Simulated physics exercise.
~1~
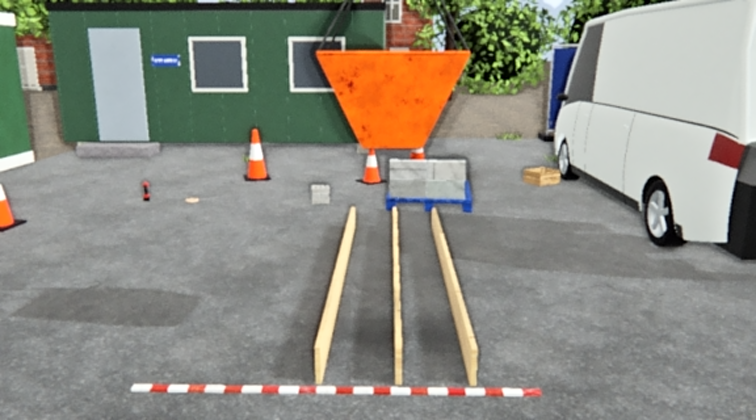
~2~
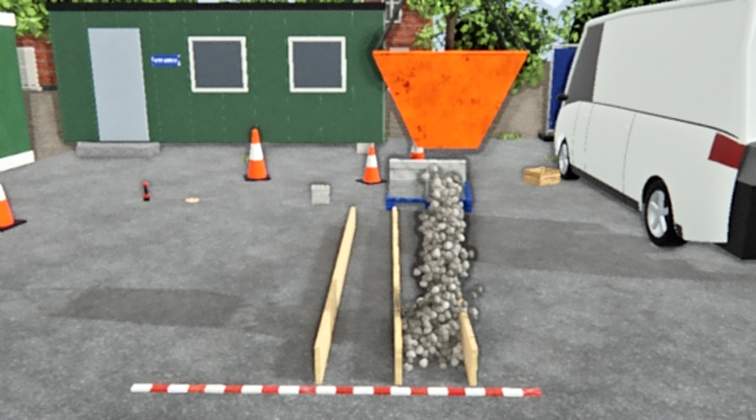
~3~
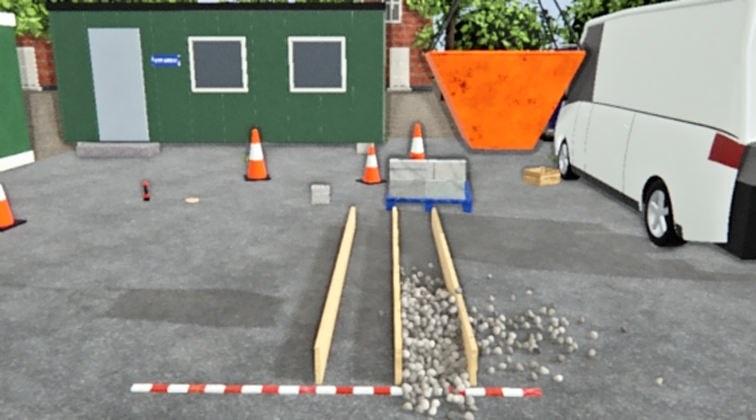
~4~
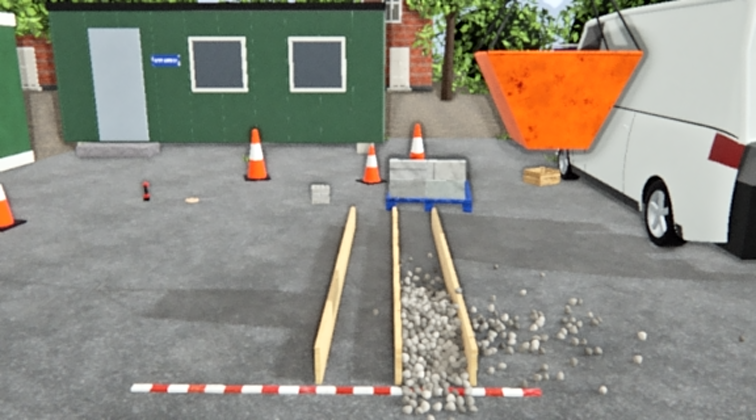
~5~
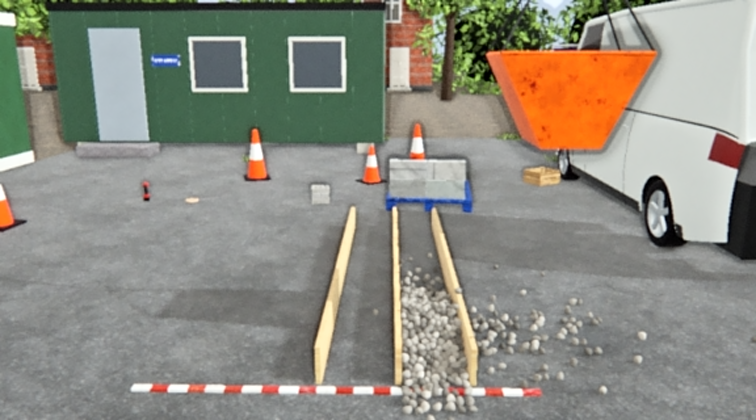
The clip shows an orange skip moving rightwards above a paved yard with three wooden boards, dropping grey stones into the right bay. The skip continues towards a white van, and most stones end up in that bay, with some scattered to its right.
